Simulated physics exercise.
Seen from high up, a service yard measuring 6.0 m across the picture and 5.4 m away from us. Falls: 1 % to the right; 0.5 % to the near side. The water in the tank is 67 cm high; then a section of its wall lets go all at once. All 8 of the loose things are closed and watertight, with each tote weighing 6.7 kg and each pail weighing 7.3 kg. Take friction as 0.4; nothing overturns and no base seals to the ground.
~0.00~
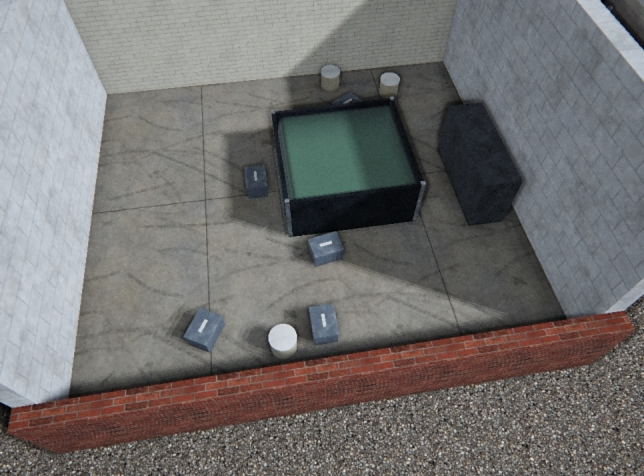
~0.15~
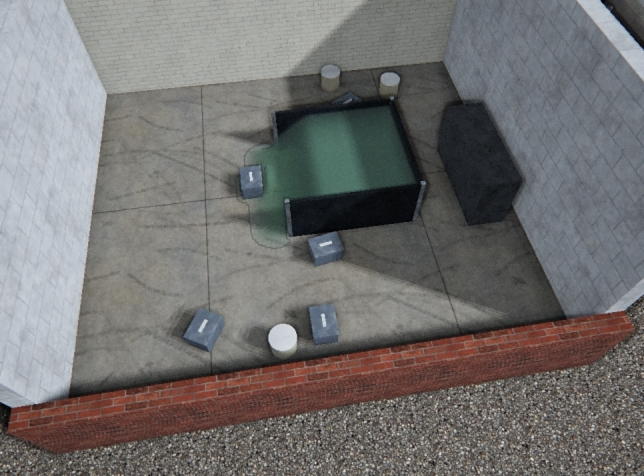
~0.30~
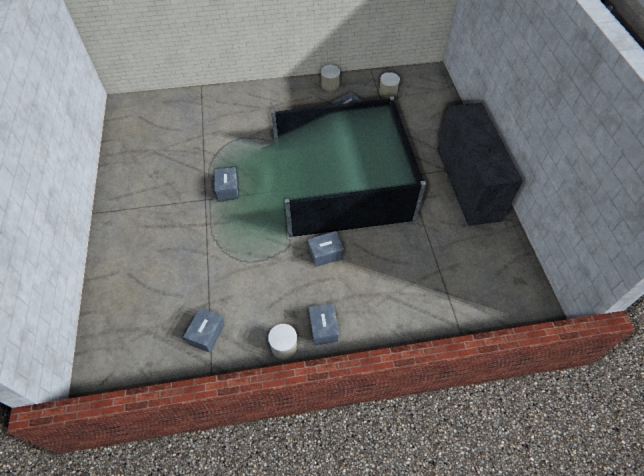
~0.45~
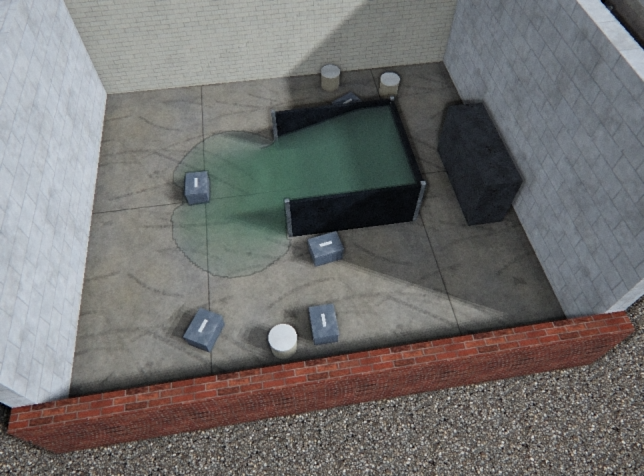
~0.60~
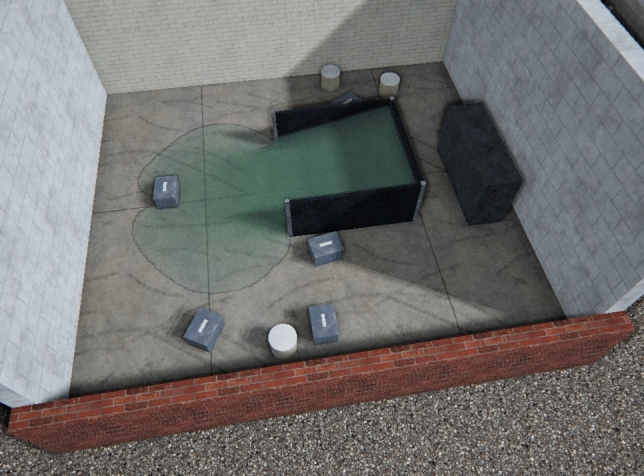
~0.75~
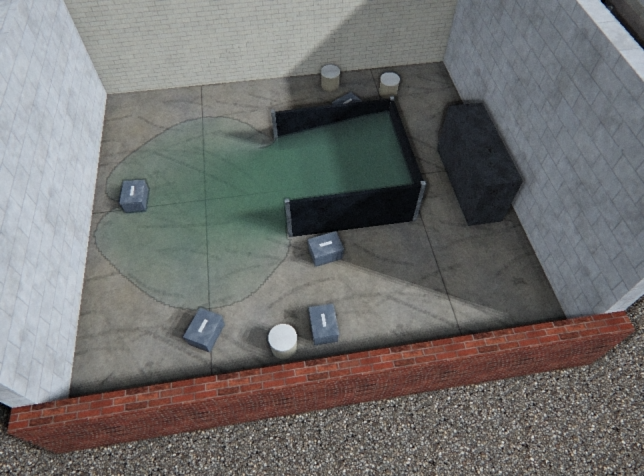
Green water pours from the tank's open left side and pushes one gray tote leftward.
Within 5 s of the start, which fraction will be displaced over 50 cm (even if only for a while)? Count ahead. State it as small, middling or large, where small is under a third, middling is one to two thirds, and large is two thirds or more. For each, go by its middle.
Large.
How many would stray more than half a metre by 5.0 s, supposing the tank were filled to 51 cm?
4.
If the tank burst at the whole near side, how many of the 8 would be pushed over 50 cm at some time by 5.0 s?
That would give 4.
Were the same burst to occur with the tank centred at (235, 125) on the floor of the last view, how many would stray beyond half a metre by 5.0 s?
Then 5 of them would.
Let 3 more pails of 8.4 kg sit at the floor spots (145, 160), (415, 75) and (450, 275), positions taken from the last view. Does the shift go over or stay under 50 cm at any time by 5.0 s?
Note, in sequence: Over threshold; under threshold; under threshold.
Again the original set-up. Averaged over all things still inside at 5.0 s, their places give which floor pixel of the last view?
Close to pixel (356, 186).
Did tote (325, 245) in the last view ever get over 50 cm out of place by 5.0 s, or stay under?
Within it.
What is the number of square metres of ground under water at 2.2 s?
16 m2.
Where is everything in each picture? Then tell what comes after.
In the first picture, a tote at (255, 176) rests on the ground; a tote at (347, 102), on the bottom; 2.7 m2 under water; 0 of 8 have shifted.
In the second picture, a tote at (251, 177) rests on the ground, 7 cm from its start; a tote at (347, 102) rests on the ground; water covers 3.6 m2; 1 of 8 have shifted.
In the third picture, a tote at (225, 179), on the bottom, 42 cm from its start; a tote at (347, 102), on the bottom; 4.8 m2 under water; 1 of 8 have shifted.
In the fourth picture, a tote at (196, 183), on the bottom, 84 cm from its start; a tote at (347, 102) rests on the ground; 6.2 m2 under water; 1 of 8 have shifted.
In the fifth picture, a tote at (165, 187) rests on the ground, 127 cm from its start; a tote at (347, 102), on the bottom; water covers 7.9 m2; 1 of 8 have shifted.
In the sixth picture, a tote at (132, 191) rests on the ground, 172 cm from its start; a tote at (347, 102) rests on the ground; 9.9 m2 under water; 1 of 8 have shifted.
After 1.1 s 1 of 8 are over 50 cm from their spots; 1 afloat.
After 2.2 s 1 of 8 are over 50 cm from their spots; 1 afloat.
After 3.5 s 2 of 8 are over 50 cm from their spots; 2 afloat.
After 5.0 s 6 of 8 are over 50 cm from their spots, and 6 have been at some point; 1 afloat.
